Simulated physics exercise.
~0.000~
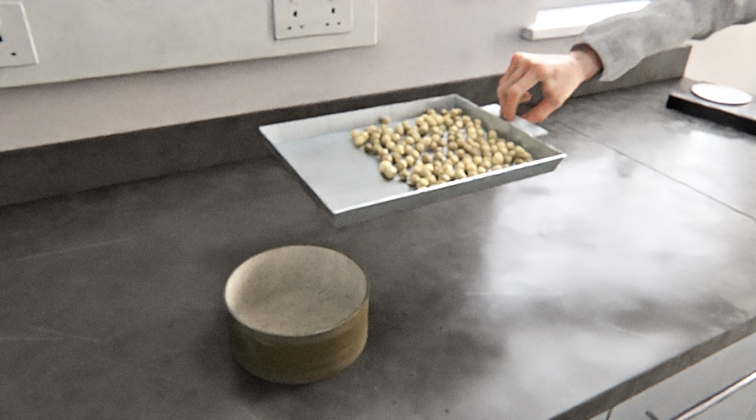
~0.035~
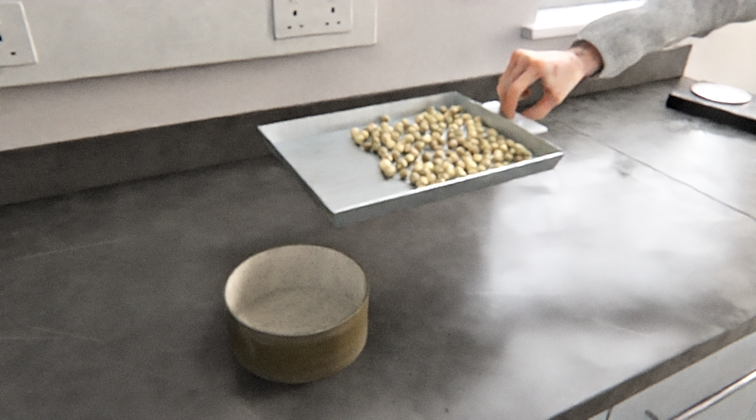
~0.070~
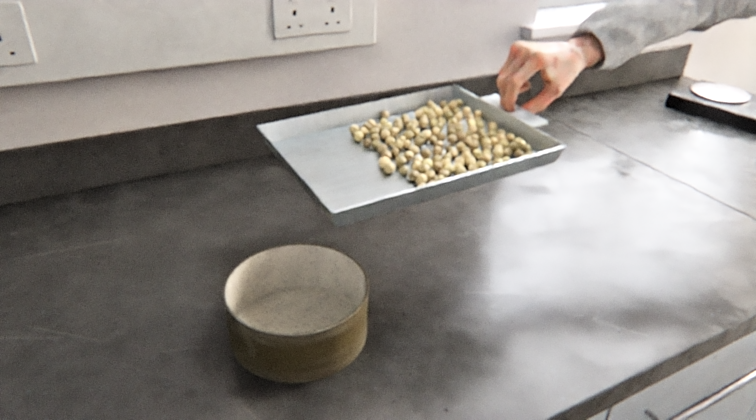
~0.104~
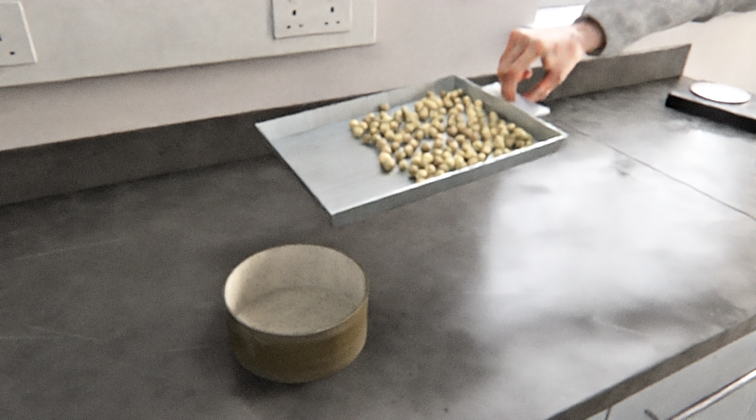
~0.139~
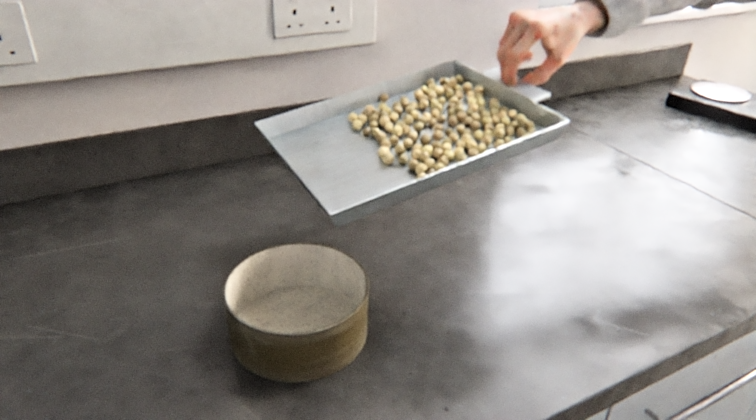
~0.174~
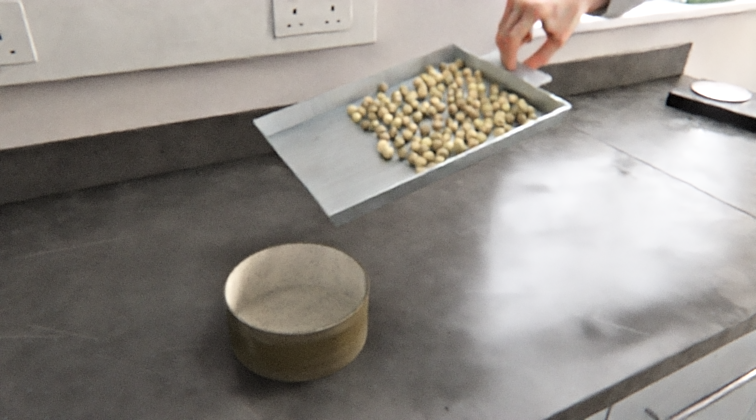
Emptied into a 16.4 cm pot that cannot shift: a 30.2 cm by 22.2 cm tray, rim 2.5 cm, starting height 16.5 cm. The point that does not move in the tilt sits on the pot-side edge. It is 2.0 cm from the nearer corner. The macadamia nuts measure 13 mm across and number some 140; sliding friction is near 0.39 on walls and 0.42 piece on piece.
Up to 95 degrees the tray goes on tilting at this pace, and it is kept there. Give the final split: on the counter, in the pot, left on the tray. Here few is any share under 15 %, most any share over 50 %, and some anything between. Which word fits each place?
Counter: Some; pot: Most; left on the tray: Few.
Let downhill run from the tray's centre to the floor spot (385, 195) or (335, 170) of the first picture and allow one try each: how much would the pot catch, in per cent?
Estimate: Some 35 % and some 30 % respectively.
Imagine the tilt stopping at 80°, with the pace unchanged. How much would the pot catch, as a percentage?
I'd say close to 60 percent.
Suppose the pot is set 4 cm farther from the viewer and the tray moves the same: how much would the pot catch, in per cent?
Estimated share: Around 45 in a hundred.
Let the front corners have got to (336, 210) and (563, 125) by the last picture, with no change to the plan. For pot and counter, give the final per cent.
Per cent by place - pot 45, counter 55.
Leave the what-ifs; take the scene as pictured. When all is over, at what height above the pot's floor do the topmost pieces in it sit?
About 2.5 centimetres.
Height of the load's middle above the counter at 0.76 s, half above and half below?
Some 16 cm above the counter.
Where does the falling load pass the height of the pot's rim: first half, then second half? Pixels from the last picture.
Around (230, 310), then (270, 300).
Then, at 0.53 s, tilt 53 degrees; the tray holds 100 %, the pot 0 %.
After 0.76 s, tilt 79 degrees; the tray holds 45 %, the pot 10 %.
Then, at 1.11 s, tilt 95 degrees; the tray holds 0 %, the pot 55 %.
At rest (2.0 s), counter 40 %, pot 60 %, tray 0 %.
